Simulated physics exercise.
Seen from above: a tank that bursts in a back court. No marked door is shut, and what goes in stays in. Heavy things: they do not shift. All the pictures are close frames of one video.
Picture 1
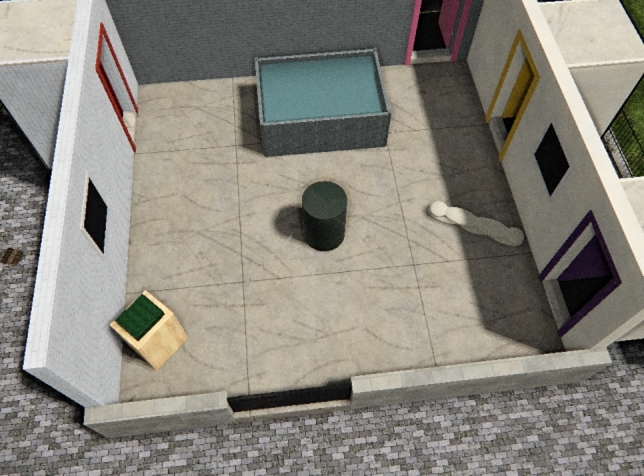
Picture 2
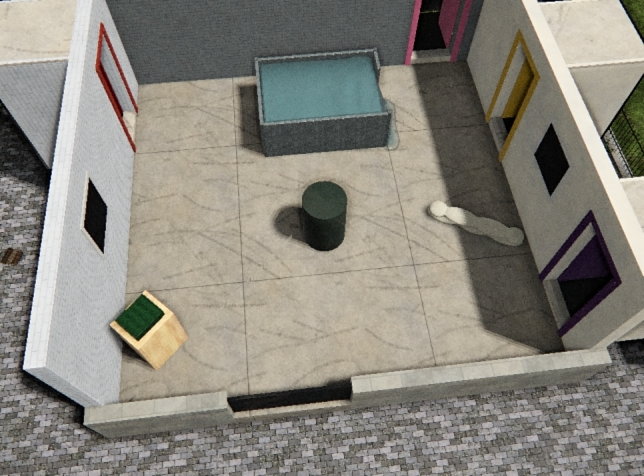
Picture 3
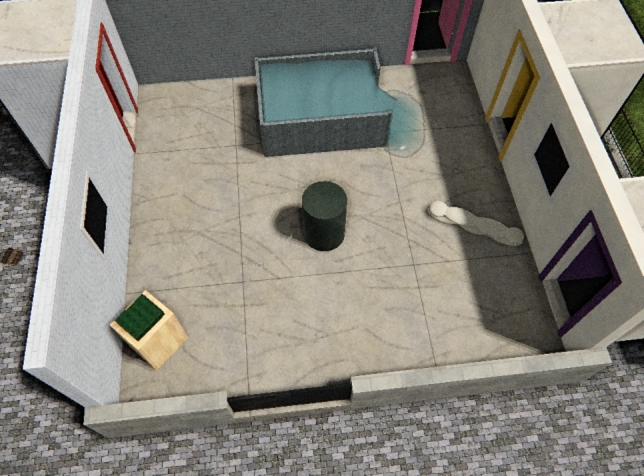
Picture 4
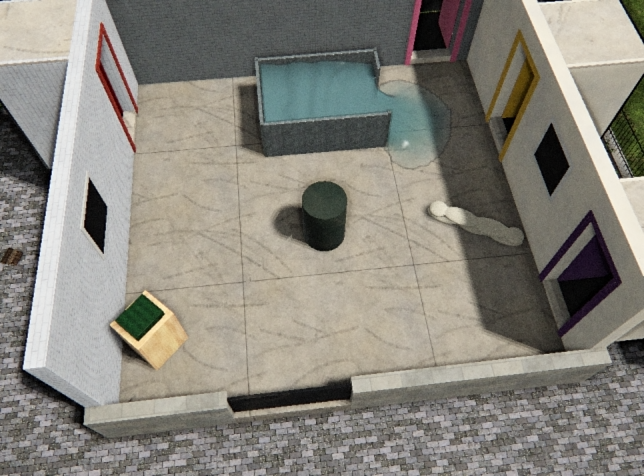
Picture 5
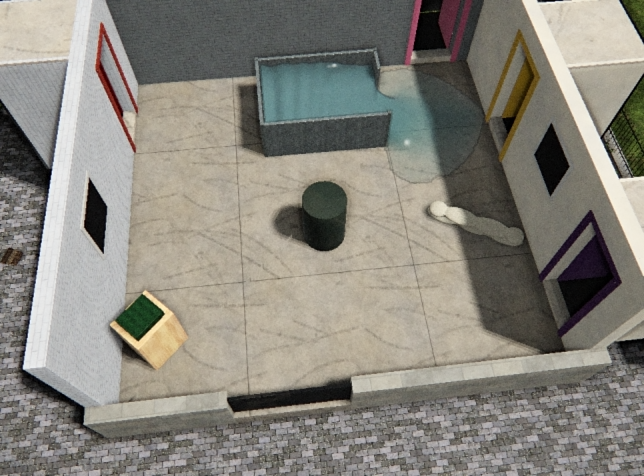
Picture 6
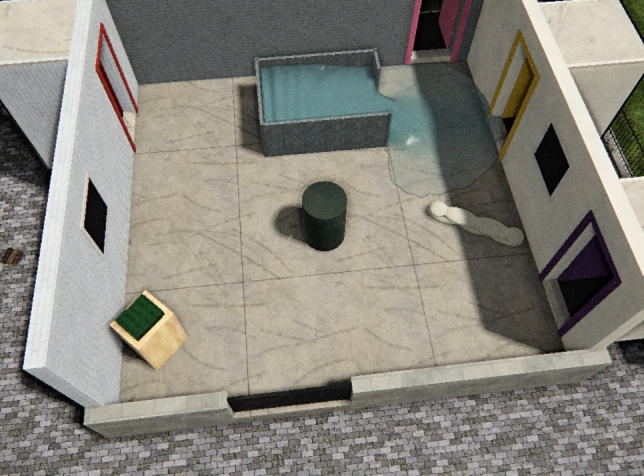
In a walled back court seen from above, a raised tank sits full of still water near a dark green cylinder. Its right side opens and water pours onto the paving, spreading in a widening rounded pool toward the yellow-framed doorway and the pale, lumpy shape, while the surrounding objects stay put.
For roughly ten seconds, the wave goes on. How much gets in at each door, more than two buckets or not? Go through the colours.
The yellow door gets more than two; the purple door gets two buckets or less; the pink door gets more than two; the red door gets two buckets or less.
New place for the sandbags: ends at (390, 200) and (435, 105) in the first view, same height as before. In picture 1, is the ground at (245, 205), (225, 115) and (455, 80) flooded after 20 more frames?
Results in turn: Reached, then unreached, then reached.
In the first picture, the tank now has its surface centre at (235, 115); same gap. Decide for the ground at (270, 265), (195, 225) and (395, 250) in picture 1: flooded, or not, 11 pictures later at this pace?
Points in turn: Not reached; not reached; inundated.
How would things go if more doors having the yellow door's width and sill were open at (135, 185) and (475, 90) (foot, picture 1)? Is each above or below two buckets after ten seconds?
Door by door: Ends up below, then ends up above.
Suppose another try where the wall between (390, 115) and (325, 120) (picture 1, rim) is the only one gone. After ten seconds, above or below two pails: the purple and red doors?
As far as I can tell, purple surpasses the threshold while red doesn't reach the threshold.
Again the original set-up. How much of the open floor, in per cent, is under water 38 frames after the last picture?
It comes to 70 per cent.
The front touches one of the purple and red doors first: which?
Clearly the purple-painted one.
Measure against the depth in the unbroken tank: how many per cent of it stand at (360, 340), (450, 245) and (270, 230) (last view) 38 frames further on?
Around 4, 0 and 0 %.
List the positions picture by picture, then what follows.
Still water in the water tank at (321, 89), in the first picture.
The front is at (388, 149), out from the gap at (380, 111), in the second picture.
Water pours out at (379, 113) and has run to (416, 105), in the third picture.
Water pours out at (379, 114) and has run to (443, 107), in the fourth picture.
The front is at (474, 107), out from the gap at (379, 115), in the fifth picture.
Water pours out at (379, 114) and has run to (496, 154), in the sixth picture.
A moment on, water covers 15 % of the floor; the yellow door far over two buckets in, the purple door not reached, the pink door wet at the sill, nothing in, the red door not reached.
Next, water covers 25 % of the floor; the yellow door far over two buckets in, the purple door wet at the sill, nothing in, the pink door over two buckets in, the red door not reached.
Then, water covers 40 % of the floor; the yellow door far over two buckets in, the purple door wet at the sill, nothing in, the pink door far over two buckets in, the red door not reached.
Later, water covers 70 % of the floor; the yellow door far over two buckets in, the purple door wet at the sill, nothing in, the pink door far over two buckets in, the red door wet at the sill, nothing in.
In the end, water covers 95 % of the floor; the yellow door far over two buckets in, the purple door wet at the sill, nothing in, the pink door far over two buckets in, the red door wet at the sill, nothing in.
